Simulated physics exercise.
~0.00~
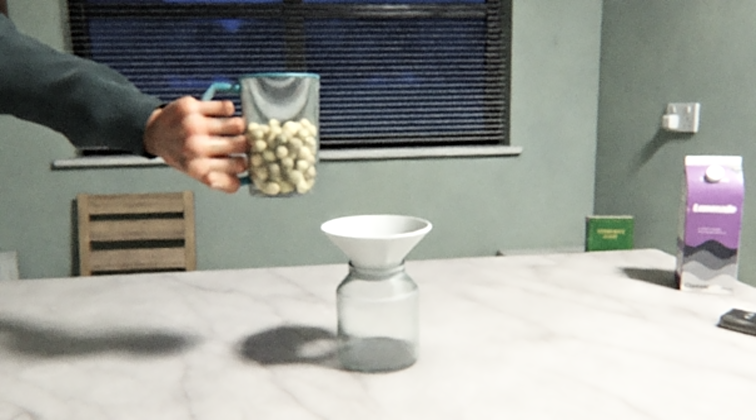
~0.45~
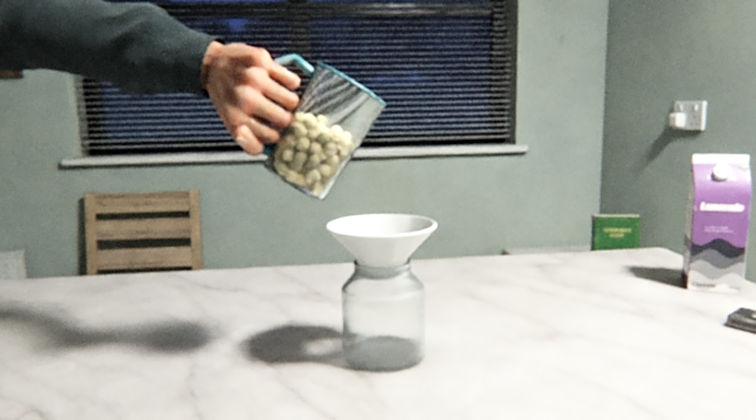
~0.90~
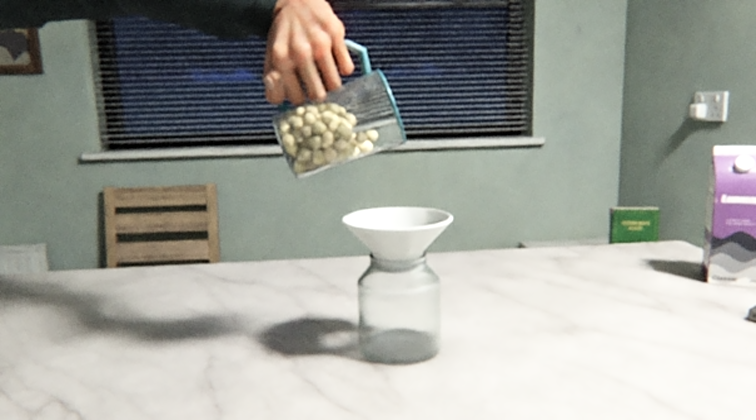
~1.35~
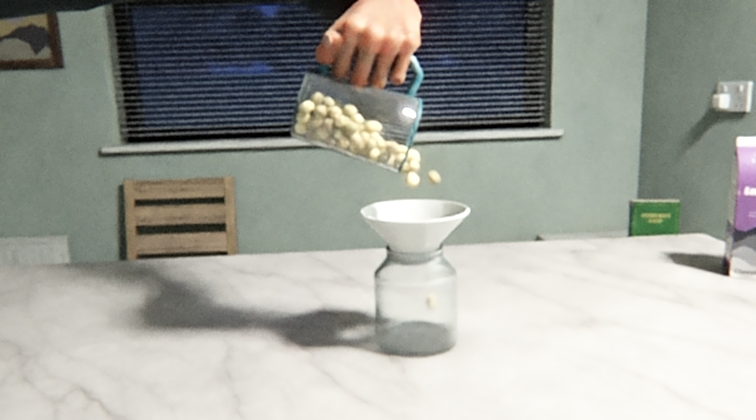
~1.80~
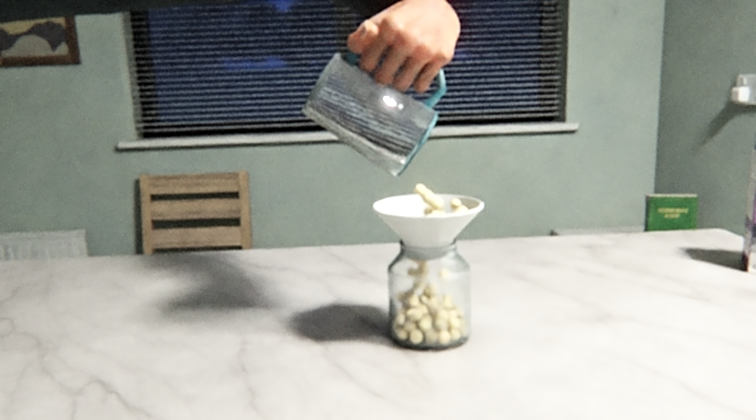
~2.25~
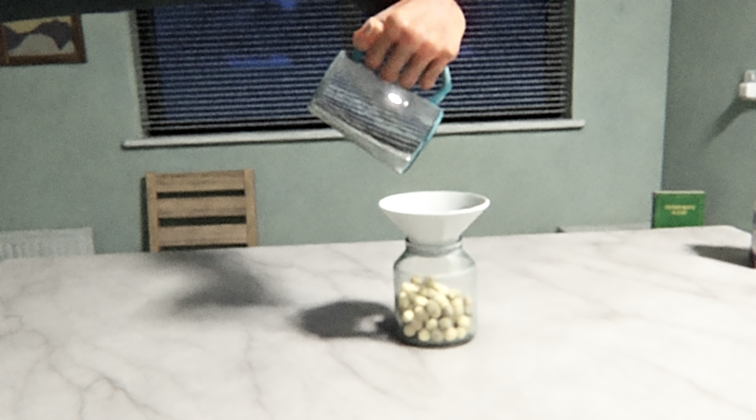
A hand in a dark sleeve holds a clear cup with a teal handle, partly filled with pale, round nuts, above a white funnel resting in the neck of an empty glass jar. The jar stands on a white marble table, seen from the front, with a wooden chair and dark window blinds behind and a purple carton at right. The hand moves right over the funnel, tipping the cup steadily as the view shifts. A few nuts drop first, then the rest pour through. Finally, the cup is empty and the nuts lie heaped in the jar, none spilt.
